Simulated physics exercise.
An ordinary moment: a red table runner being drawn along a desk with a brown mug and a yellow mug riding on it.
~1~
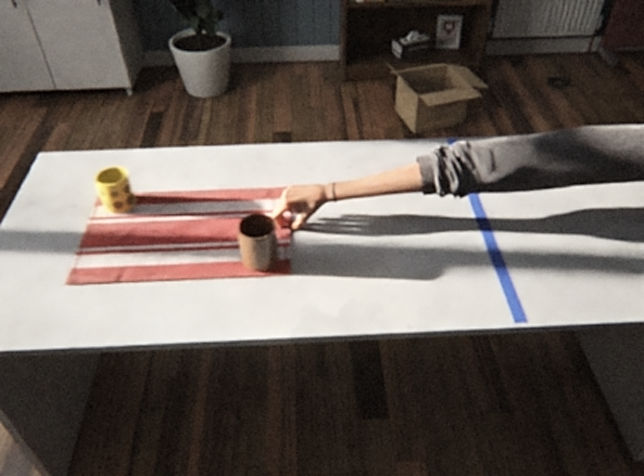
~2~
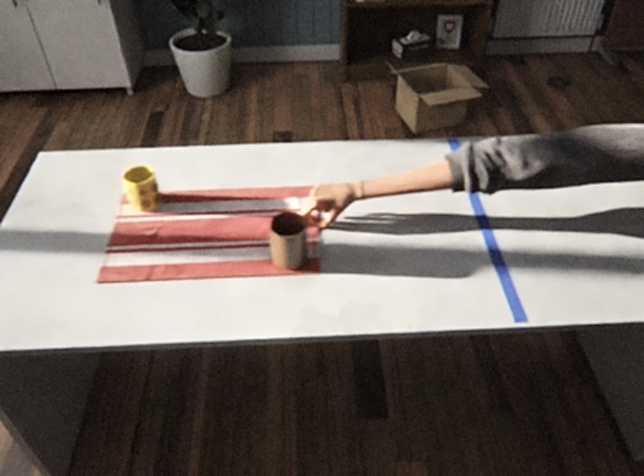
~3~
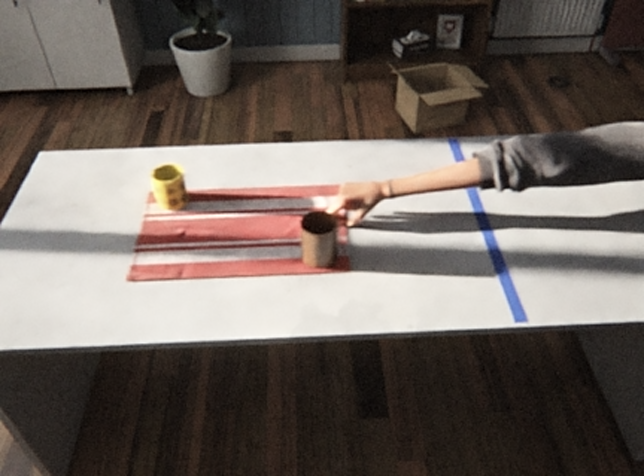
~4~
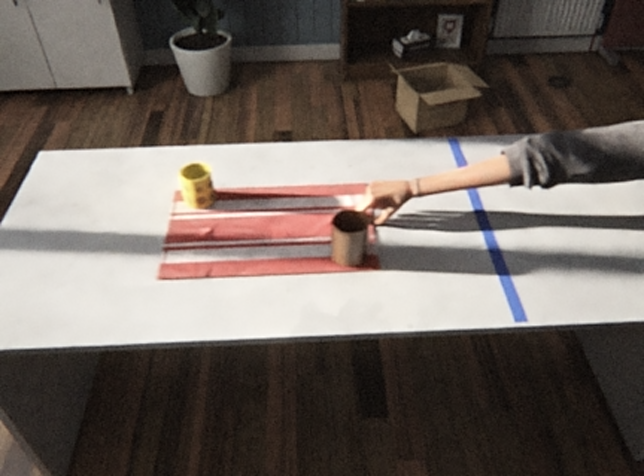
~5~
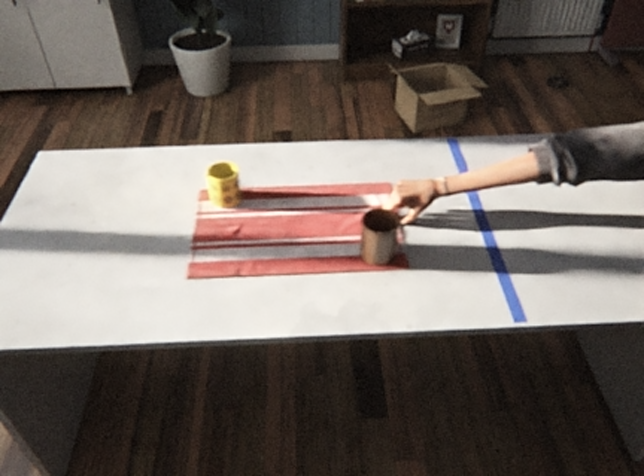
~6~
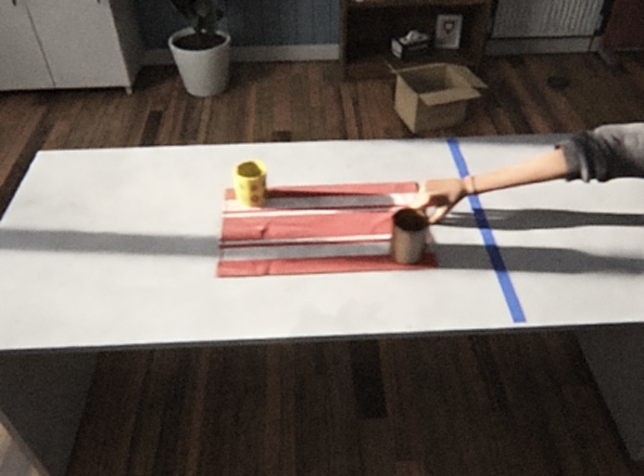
A hand pulls a red striped table runner rightward across a white table, the brown and yellow mugs riding along with it.
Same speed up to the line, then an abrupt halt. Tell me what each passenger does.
Outcome: The brown mug slides clear of the cloth; the yellow mug keeps its seat.
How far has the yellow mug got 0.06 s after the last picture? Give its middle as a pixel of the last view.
Close to (284, 183).
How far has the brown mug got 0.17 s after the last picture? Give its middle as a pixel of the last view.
By then it is at (506, 233).
Then, 0.06 s later than the last view, hem short of the tape; brown mug on the cloth near (445, 235); yellow mug on the cloth near (284, 183).
Then, 0.17 s later than the last view, hem at the tape; brown mug ahead of the hem near (506, 233); yellow mug on the cloth near (341, 181).
Finally, hem at the tape; brown mug ahead of the hem near (605, 230); yellow mug on the cloth near (439, 178). The brown mug leaves the cloth and the yellow mug stays on the cloth.
